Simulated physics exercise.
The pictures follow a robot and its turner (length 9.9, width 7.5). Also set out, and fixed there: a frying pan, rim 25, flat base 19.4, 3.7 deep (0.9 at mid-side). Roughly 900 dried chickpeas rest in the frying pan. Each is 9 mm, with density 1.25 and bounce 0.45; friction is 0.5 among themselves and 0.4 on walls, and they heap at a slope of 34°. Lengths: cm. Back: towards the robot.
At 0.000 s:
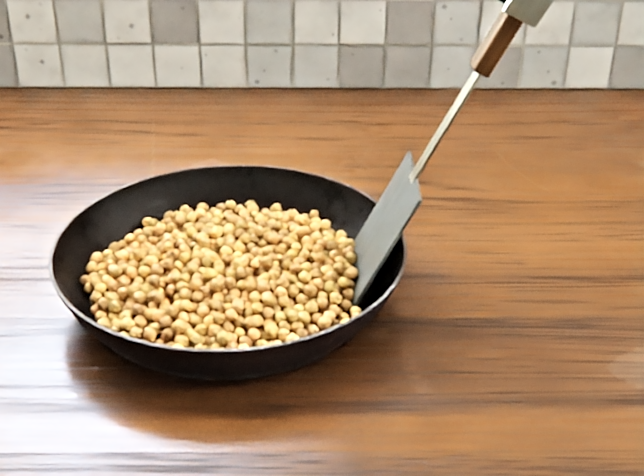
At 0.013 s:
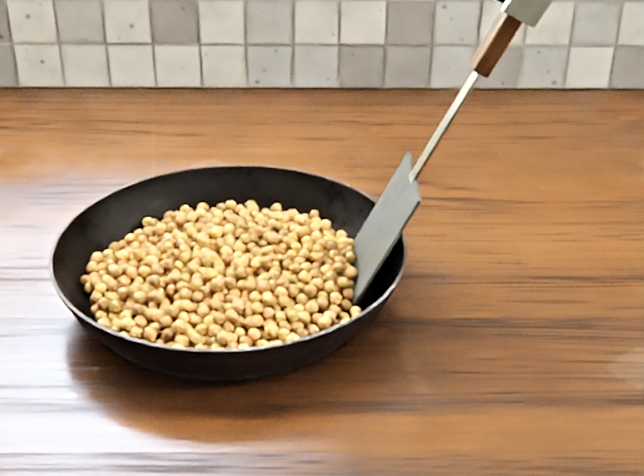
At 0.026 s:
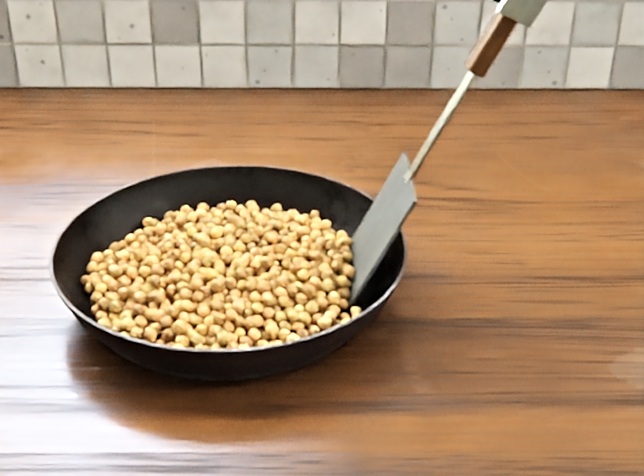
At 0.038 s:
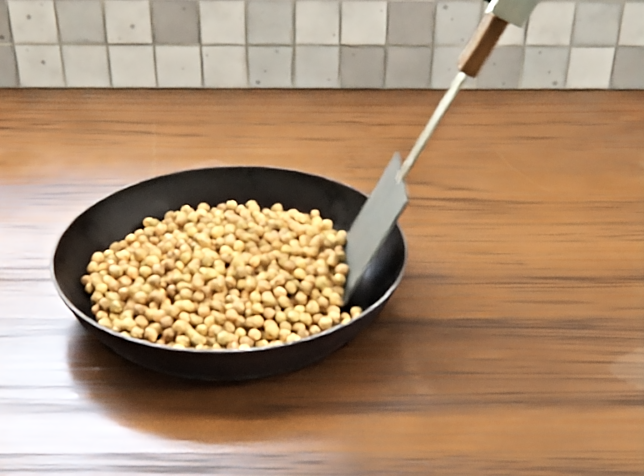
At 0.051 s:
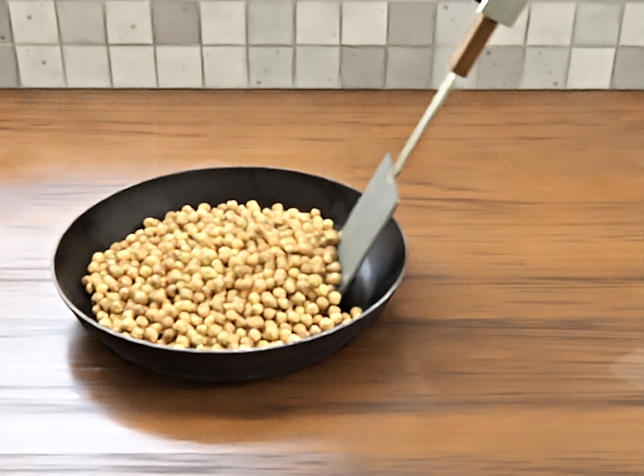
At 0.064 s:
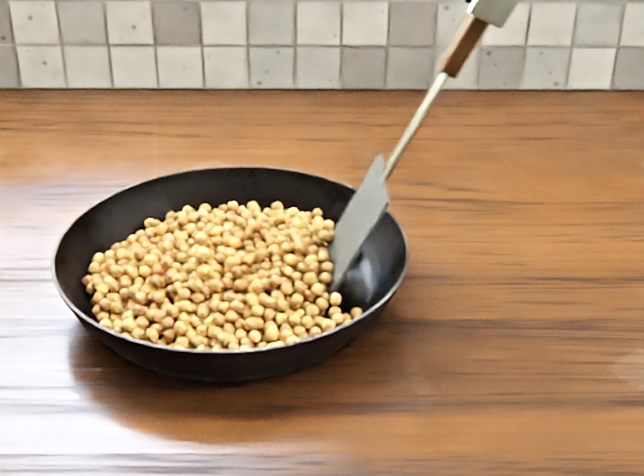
On a wooden counter before a tiled wall, a black frying pan holds a heap of dried chickpeas, with a grey turner slanting into its right side. The turner rests nearly still at first, then slides left against the heap, nudging the nearest chickpeas slightly and baring some dark pan behind it.
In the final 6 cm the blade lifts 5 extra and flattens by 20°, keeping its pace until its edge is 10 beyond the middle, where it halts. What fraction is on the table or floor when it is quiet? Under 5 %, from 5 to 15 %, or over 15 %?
From 5 to 15 %.
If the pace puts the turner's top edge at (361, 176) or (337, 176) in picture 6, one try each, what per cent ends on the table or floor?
Roughly 20 and 25 percent.
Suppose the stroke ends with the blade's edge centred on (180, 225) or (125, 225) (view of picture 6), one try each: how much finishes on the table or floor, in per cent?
Respectively about 0 and 0 percent end on the table or floor.
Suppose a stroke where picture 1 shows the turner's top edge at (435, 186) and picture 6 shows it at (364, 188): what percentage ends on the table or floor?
Around 20 per cent finishes there.
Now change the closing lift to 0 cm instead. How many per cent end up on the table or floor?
Roughly 15 percent of it.
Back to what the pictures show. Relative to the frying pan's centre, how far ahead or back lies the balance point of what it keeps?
4.0 cm ahead.
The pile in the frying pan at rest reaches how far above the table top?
About 5.0 cm above the table.
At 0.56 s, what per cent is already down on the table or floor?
It is near 10 percent.
After 0.18 s, sloping 64°, highest piece 4 above the table; 900 in the frying pan.
After 0.30 s, sloping 58°, highest piece 5 above the table; 900 in the frying pan.
After 0.56 s, sloping 44°, highest piece 5 above the table; 816 in the frying pan, 84 on the table or floor.
After 1.61 s, sloping 44°, highest piece 4 above the table; 816 in the frying pan, 84 on the table or floor.
At rest, 816 in the frying pan, 84 on the table or floor. That is 9 % on the table or floor.
